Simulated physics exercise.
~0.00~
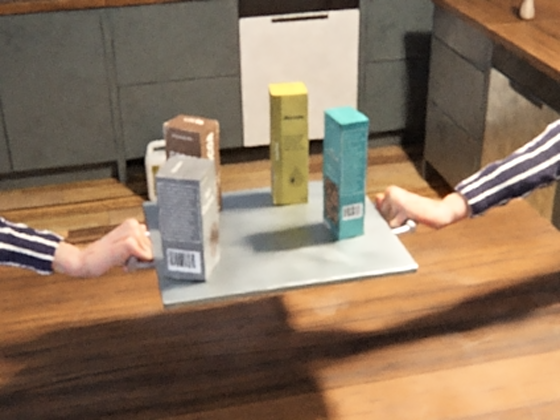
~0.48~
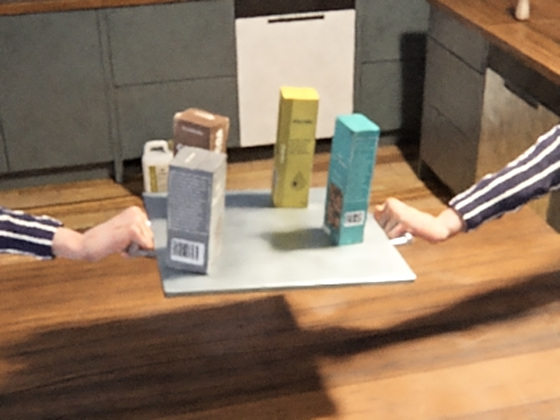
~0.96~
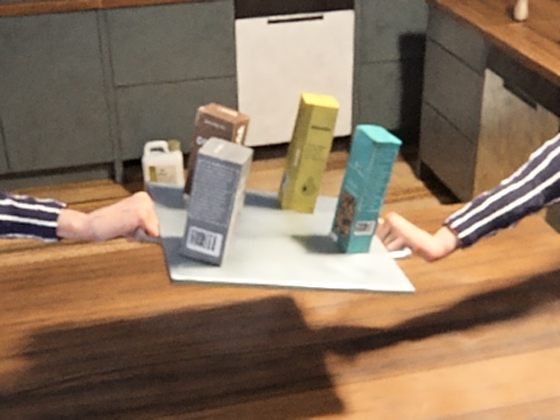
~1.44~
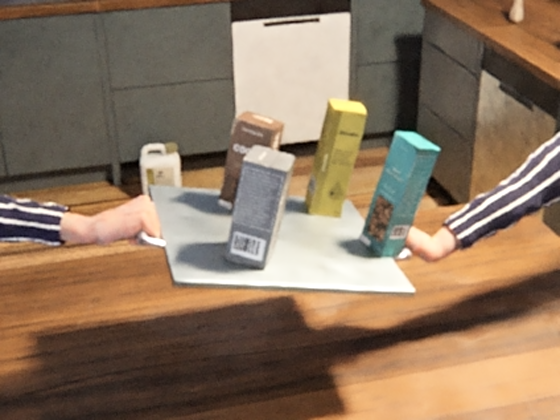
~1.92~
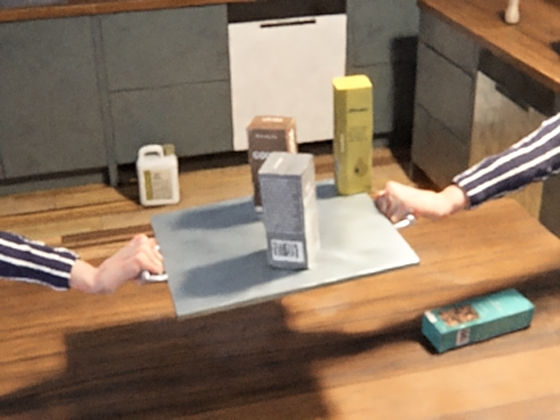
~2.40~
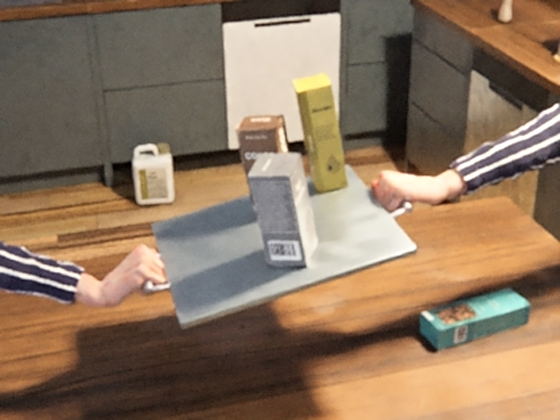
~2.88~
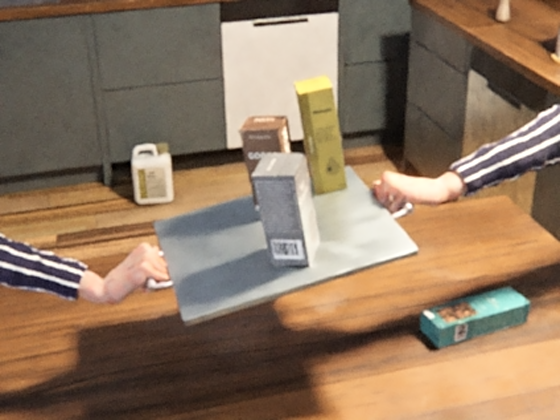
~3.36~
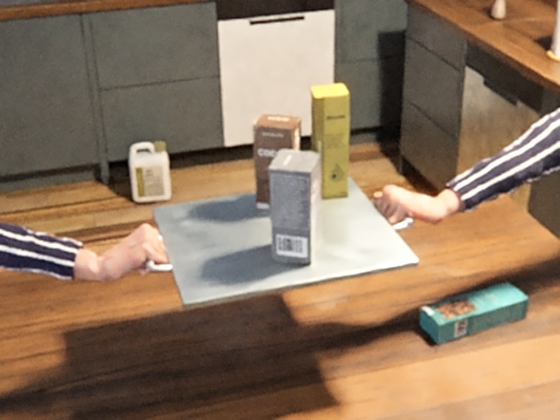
A tray held by two hands tipped down to the right, sending four upright cartons sliding that way until the turquoise one fell onto the wooden surface below, then tilted left and levelled out with the grey, brown and yellow cartons still standing on it.
